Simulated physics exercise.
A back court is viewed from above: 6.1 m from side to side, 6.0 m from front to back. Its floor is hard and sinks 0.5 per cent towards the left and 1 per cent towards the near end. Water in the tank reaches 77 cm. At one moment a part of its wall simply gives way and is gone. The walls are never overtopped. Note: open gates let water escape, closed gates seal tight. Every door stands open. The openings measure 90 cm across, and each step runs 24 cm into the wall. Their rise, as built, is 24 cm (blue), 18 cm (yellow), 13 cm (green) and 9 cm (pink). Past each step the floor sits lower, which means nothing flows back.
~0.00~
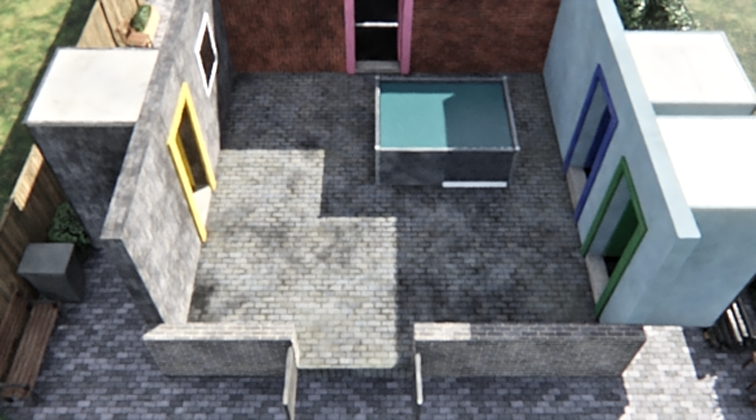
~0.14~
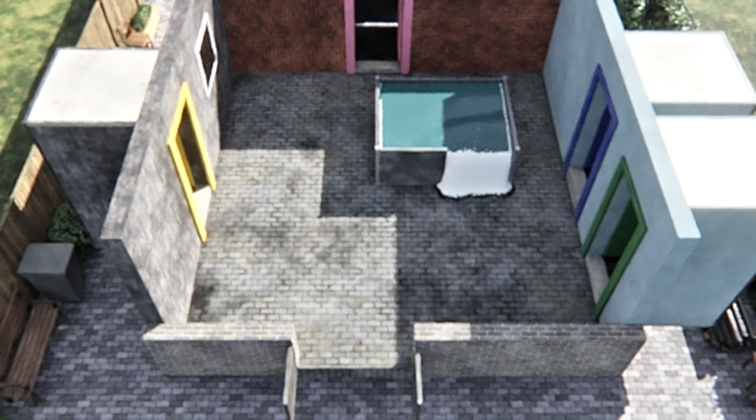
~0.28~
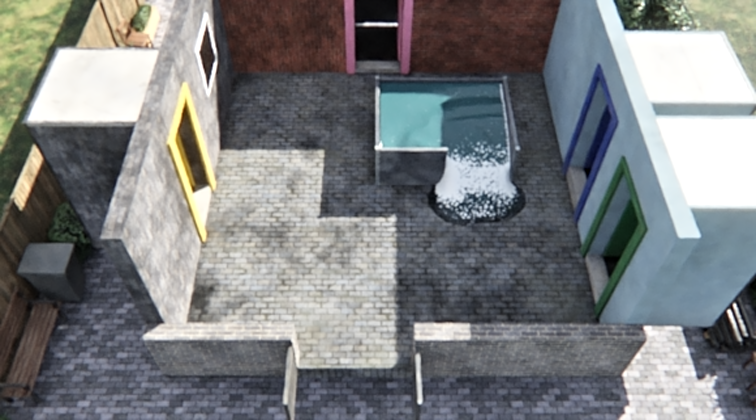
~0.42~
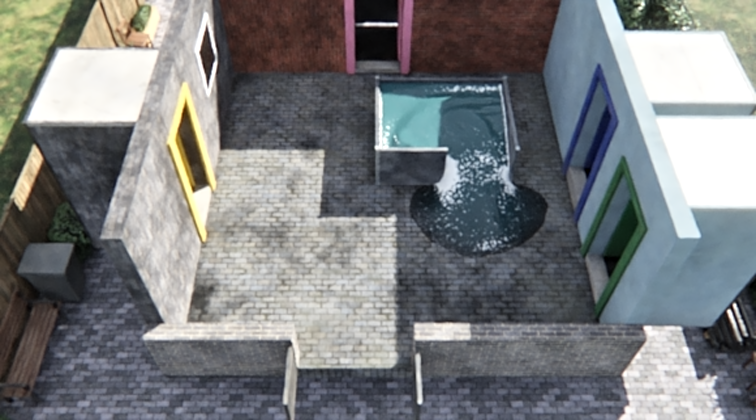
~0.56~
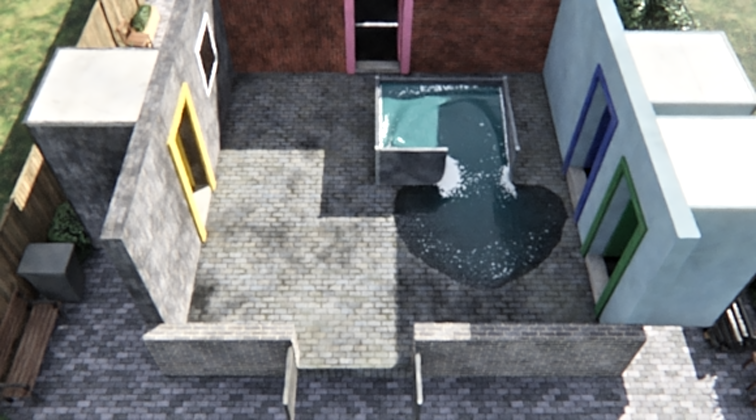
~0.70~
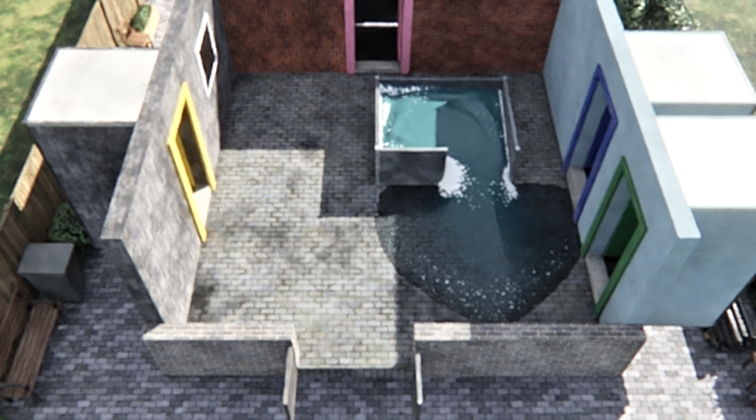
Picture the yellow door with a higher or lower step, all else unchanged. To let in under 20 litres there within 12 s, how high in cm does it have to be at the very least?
At least roughly 6.5 cm.
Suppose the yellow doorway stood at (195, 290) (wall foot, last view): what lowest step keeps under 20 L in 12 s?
15 cm.
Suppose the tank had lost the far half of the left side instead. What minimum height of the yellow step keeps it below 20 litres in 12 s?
You'd want it roughly 12.0 centimetres tall.
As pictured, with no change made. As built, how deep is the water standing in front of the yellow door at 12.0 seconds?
The depth there is around 7.0 cm.
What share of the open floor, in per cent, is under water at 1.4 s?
Roughly 30 percent.
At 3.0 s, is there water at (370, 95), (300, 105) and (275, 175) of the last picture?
Status: Clear / clear / clear.
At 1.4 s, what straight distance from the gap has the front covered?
I make it some 3.8 m.
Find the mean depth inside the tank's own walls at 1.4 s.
About 49 cm.
After 1.4 s water covers 30 % of the floor, deepest (54 cm) near (597, 352); it has not reached the yellow door.
After 3.0 s water covers 35 % of the floor, deepest (29 cm) near (522, 276); it has not reached the yellow door.
After 12.0 s water covers 95 % of the floor, deepest (10 cm) near (181, 352); 7 cm at the yellow door, 0 litres in over its 18 cm step.
At the yellow door as built, the water arrived by 4.4 s and peaked near 10 cm at 5.6 s.
With a step of 5 cm, 39 litres would have come in within the 12 s; with 8 cm, 6 litres. So under 20 litres takes about 6.5 cm.
